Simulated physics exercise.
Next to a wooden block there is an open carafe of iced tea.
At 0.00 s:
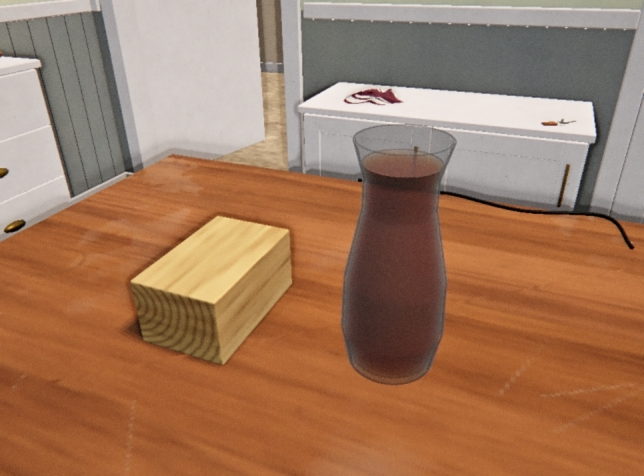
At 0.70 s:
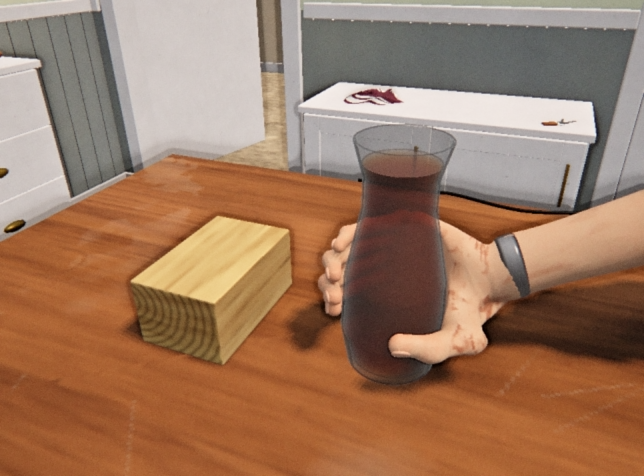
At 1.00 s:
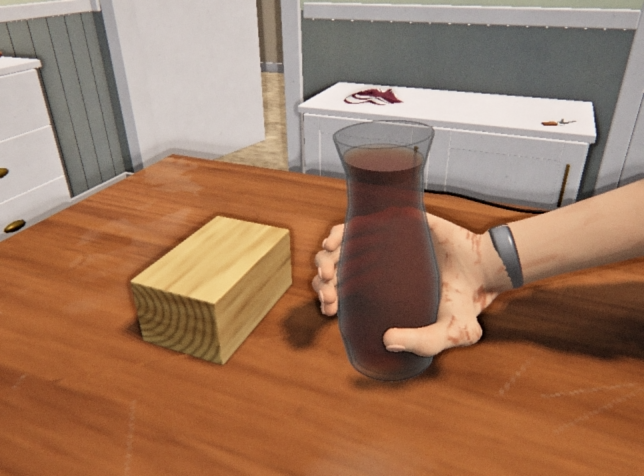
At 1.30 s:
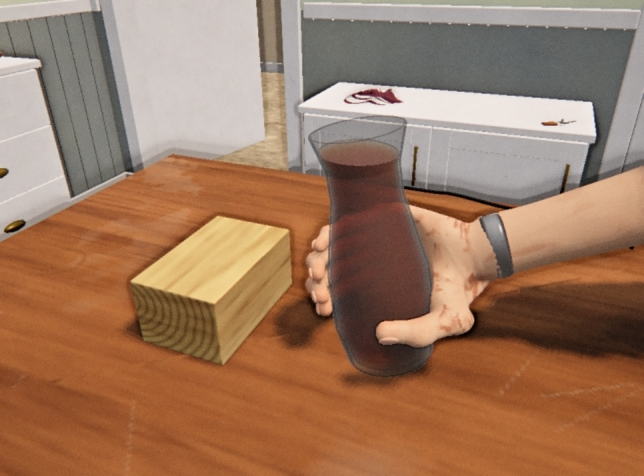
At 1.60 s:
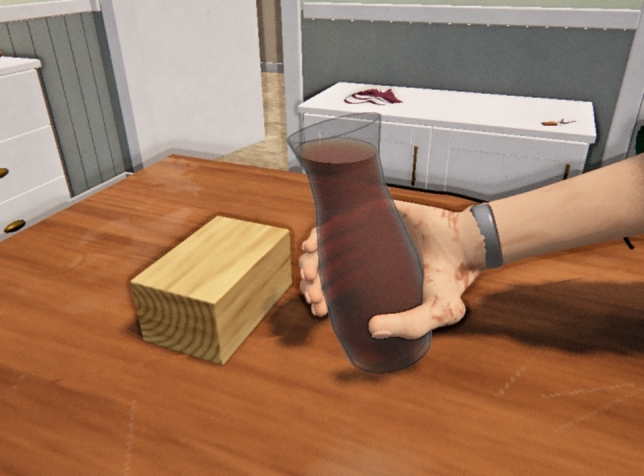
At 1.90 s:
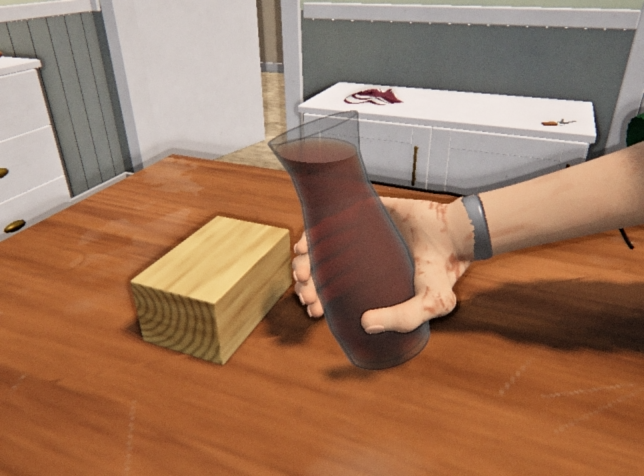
A glass carafe of dark red liquid standing beside a wooden block, then a hand gripping it and tilting it left.
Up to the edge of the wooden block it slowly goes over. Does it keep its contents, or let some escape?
The liquid escapes.
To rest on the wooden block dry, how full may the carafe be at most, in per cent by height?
It can go up to around 75 per cent.
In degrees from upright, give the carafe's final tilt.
I'd say close to 55 degrees.
After 2.5 s, the carafe leans by about 35°; a puddle lies under it; all of the iced tea is inside.
After 3.1 s, the carafe leans by about 50°; a puddle lies under it; nearly all of the iced tea is inside.
After 4.5 s, the carafe leans by about 55°, against the wooden block; a puddle lies under it; nearly all of the iced tea is inside.
